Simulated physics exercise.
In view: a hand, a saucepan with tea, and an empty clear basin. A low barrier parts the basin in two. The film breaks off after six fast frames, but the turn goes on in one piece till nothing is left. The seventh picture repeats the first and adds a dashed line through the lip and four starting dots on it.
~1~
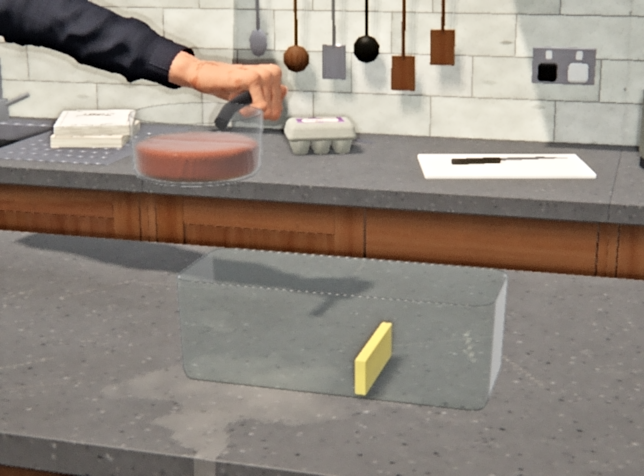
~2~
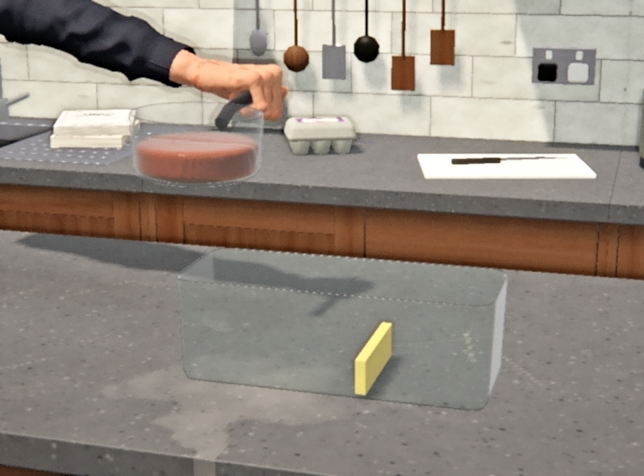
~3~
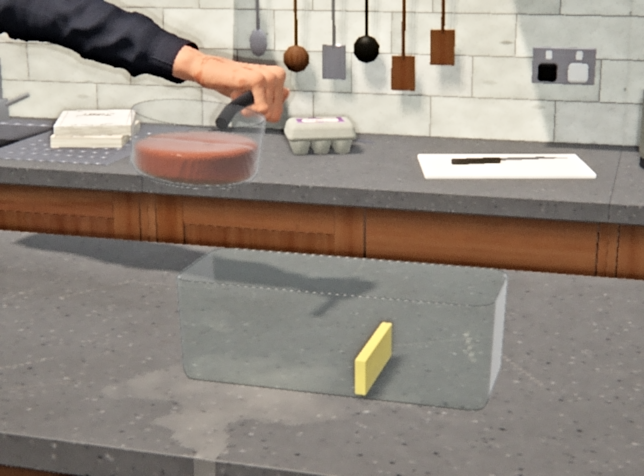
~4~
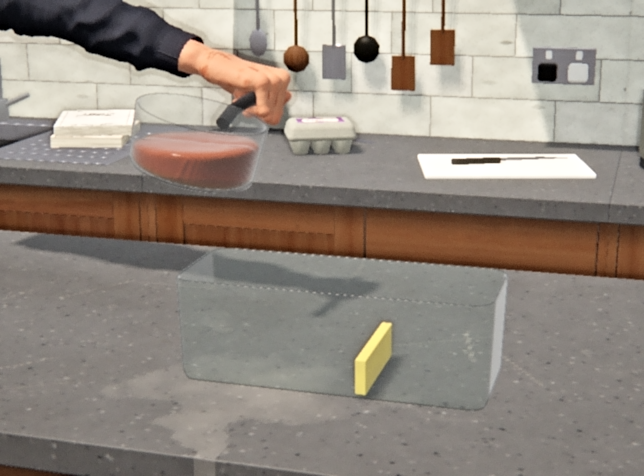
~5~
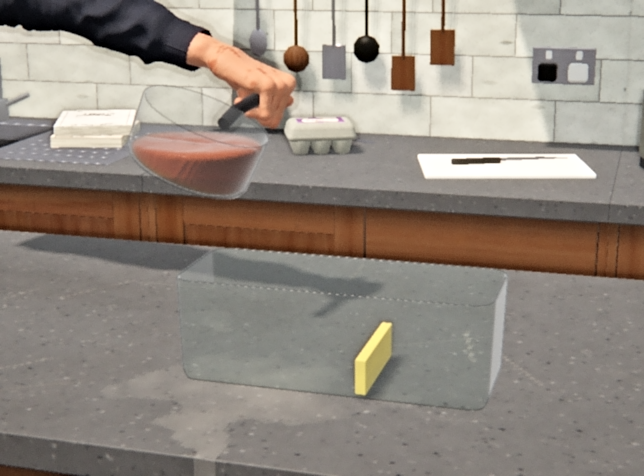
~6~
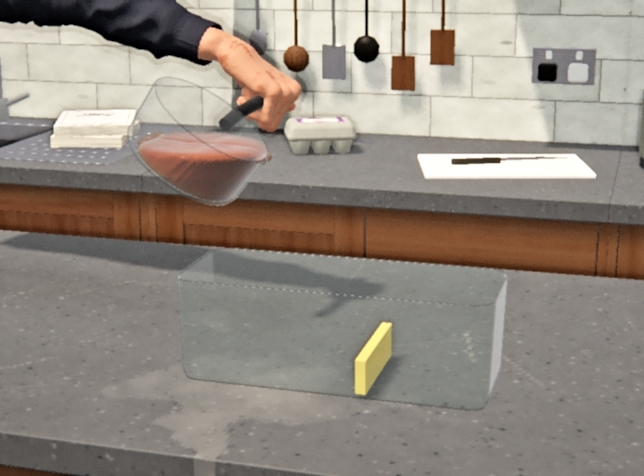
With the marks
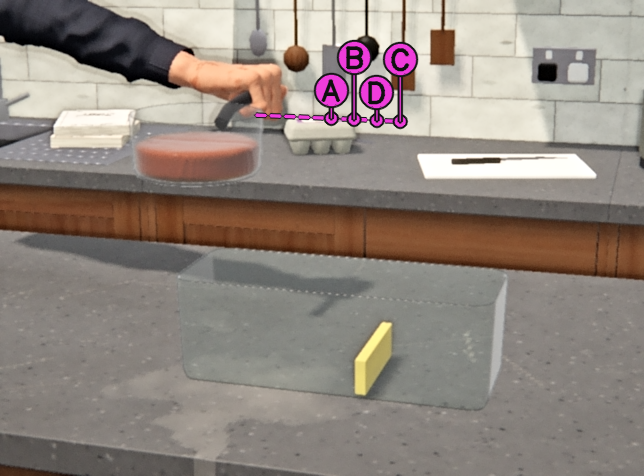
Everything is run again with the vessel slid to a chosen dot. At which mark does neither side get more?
A beats the others.
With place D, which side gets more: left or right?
More ends on the right.
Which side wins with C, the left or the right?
The right side.
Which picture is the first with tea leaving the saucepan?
Picture 6.
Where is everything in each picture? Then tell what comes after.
Upright, lip at (256, 115); basin from (185, 376) to (489, 409); top of the wall at (374, 341); nothing has left yet, in the first picture.
Upright, lip at (257, 117); nothing has left yet, in the second picture.
Tipped about 6°, lip at (259, 122); nothing has left yet, in the third picture.
Tipped about 14°, lip at (262, 131); nothing has left yet, in the fourth picture.
Tipped about 24°, lip at (263, 144); nothing has left yet, in the fifth picture.
Tipped about 36°, lip at (262, 158); tea is over the lip, down to (262, 158), in the sixth picture.
On the marked copy, A at (331, 118); B at (354, 119); C at (400, 121); D at (376, 120).
Choosing A, about 52 % ends left of the wall and 47 % right of it.
Choosing B, about 27 % ends left of the wall and 72 % right of it.
Choosing C, about 4 % ends left of the wall and 95 % right of it.
Choosing D, about 12 % ends left of the wall and 87 % right of it.
